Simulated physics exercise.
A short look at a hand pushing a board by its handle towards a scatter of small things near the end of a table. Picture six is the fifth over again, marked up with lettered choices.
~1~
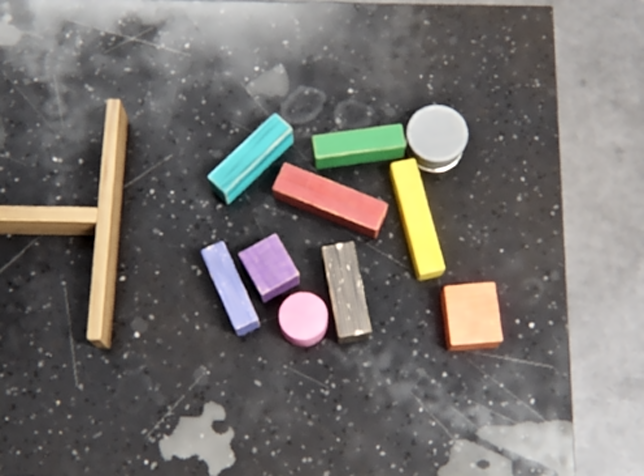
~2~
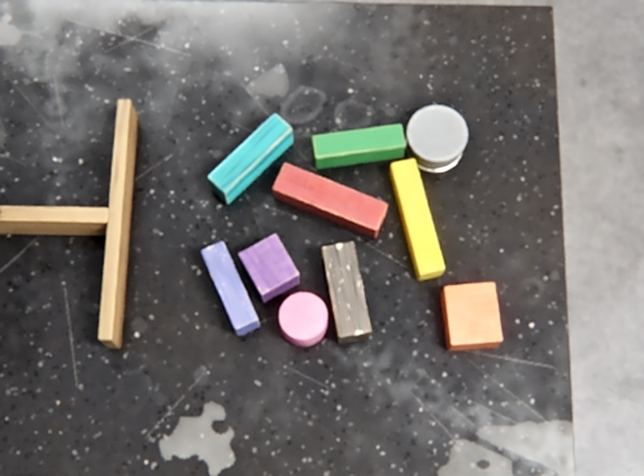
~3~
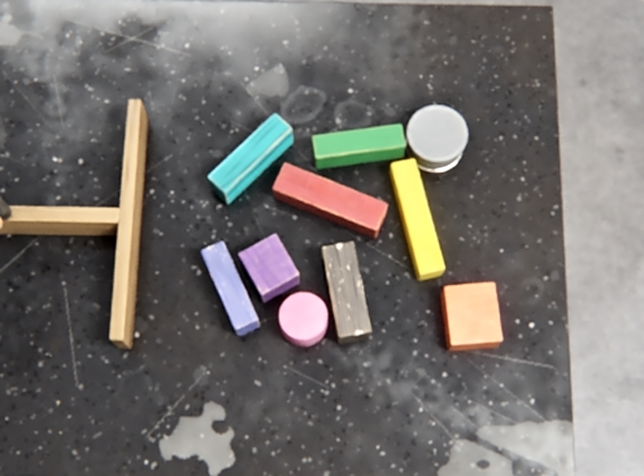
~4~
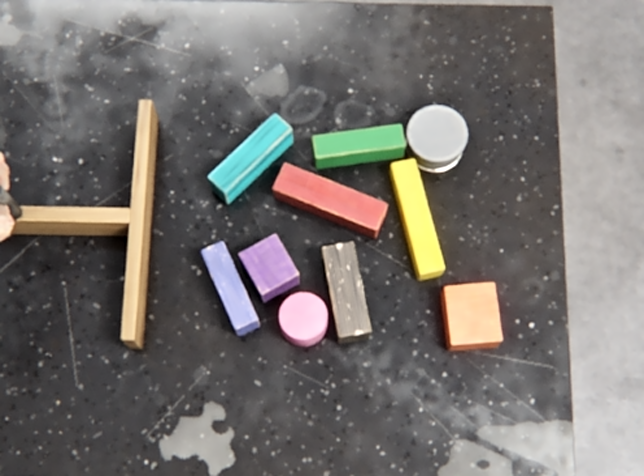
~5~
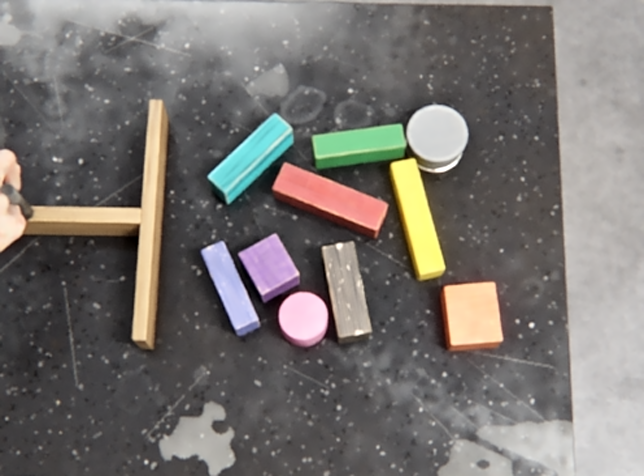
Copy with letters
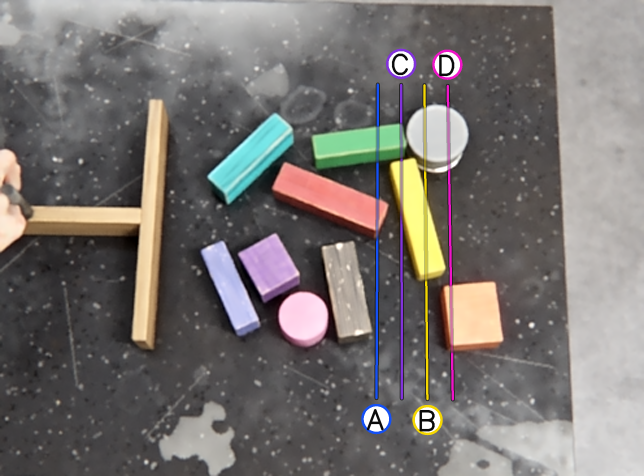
On a dark, speckled tabletop, a T-shaped wooden board stands left of a loose scatter of colourful blocks, bars and a grey tin. The board slides slowly to the right, and a hand gripping its handle comes into view at the left edge, while the scattered pieces stay still, untouched.
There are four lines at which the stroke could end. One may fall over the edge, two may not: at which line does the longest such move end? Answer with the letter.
B.
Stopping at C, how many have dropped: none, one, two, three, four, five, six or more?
By then, none.
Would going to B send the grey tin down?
By then, yes.
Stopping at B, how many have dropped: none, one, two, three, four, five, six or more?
One.
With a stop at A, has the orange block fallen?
No.
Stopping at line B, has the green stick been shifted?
By then, yes.
On the copy, A at (377, 234); B at (426, 235); C at (402, 235); D at (450, 236).
On B. First, board (248, 217); blue bar (267, 296); turquoise stick (283, 148).
Then, board (349, 219); grey tin (500, 137); orange block (484, 318).
Finally, board (424, 221); grey tin over the edge; orange block (560, 322); one fallen.
By contrast, A is within the limit but short; C is within the limit but short; D drops two.
